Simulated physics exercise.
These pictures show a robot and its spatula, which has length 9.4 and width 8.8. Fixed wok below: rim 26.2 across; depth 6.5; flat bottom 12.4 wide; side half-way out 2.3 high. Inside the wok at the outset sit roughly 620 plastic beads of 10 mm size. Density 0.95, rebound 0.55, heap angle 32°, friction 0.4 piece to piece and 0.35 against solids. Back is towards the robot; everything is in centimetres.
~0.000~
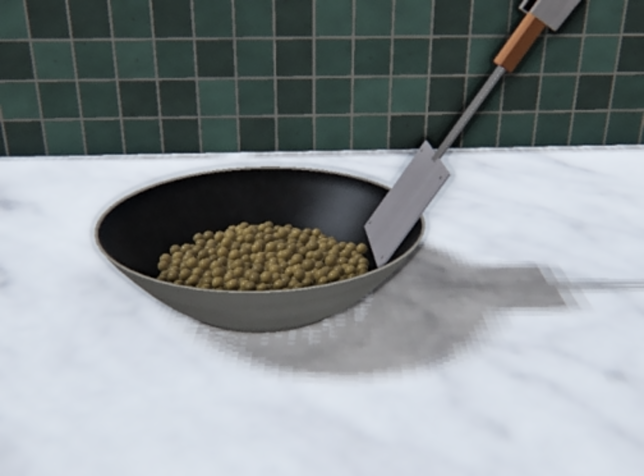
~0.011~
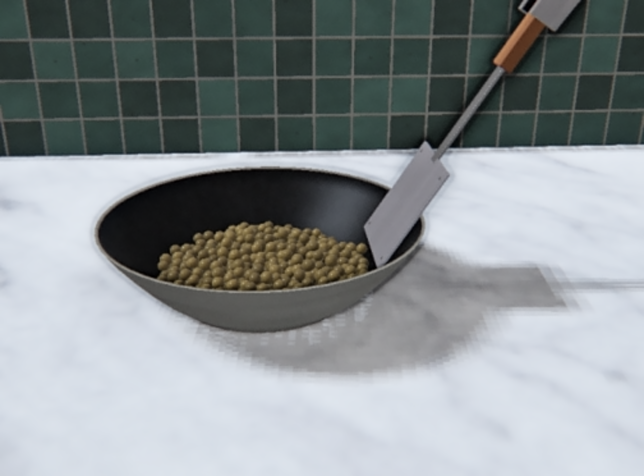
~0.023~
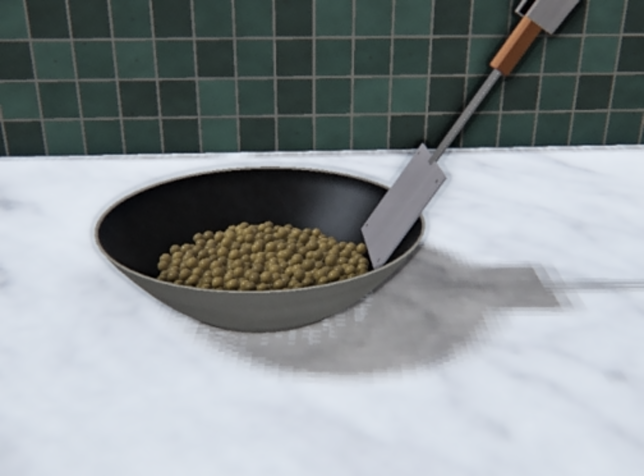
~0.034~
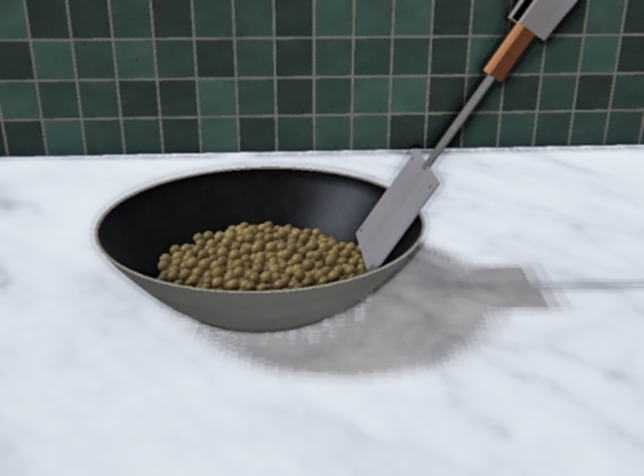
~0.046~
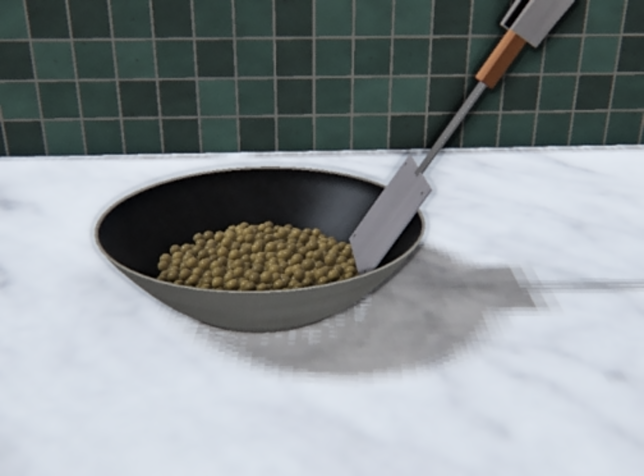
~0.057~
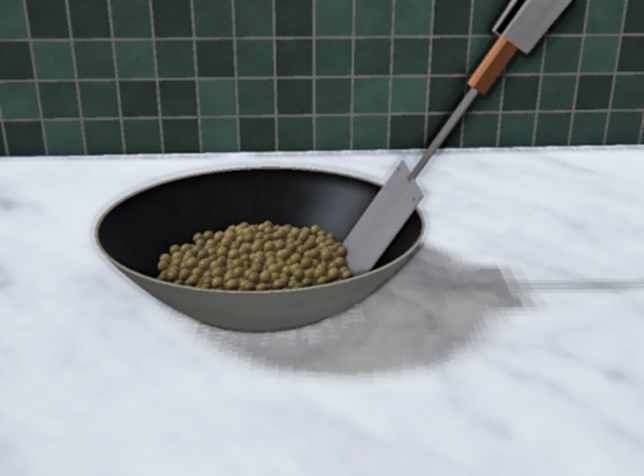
Dark wok of small olive-brown beads sitting on a white marble counter as a metal spatula slides slightly down and left inside its right edge.
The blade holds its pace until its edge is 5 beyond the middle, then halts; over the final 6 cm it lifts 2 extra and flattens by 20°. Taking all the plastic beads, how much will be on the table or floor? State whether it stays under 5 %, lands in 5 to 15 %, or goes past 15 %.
It stays under 5 %.
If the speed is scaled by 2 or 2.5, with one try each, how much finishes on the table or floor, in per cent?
I'd say near 5 and then near 10 per cent.
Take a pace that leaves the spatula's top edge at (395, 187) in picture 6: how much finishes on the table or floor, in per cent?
Roughly 0 per cent.
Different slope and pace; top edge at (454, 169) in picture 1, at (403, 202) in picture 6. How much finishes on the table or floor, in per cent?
My guess would be close to 0 per cent.
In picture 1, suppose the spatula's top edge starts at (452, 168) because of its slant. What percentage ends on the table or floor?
Some 0 per cent.
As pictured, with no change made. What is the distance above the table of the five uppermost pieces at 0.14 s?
About 4 cm.
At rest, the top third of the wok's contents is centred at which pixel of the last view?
It is centred near (176, 246) in the last view.
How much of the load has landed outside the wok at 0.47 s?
Share at that moment: Roughly 0 %.
After 0.14 s, sloping 57°, highest piece 5 above the table; 622 in the wok.
After 0.23 s, sloping 48°, highest piece 5 above the table; 622 in the wok.
After 0.47 s, sloping 37°, highest piece 6 above the table; 622 in the wok.
After 1.52 s, sloping 37°, highest piece 6 above the table; 622 in the wok.
At rest, 622 in the wok. That is 0 % on the table or floor.
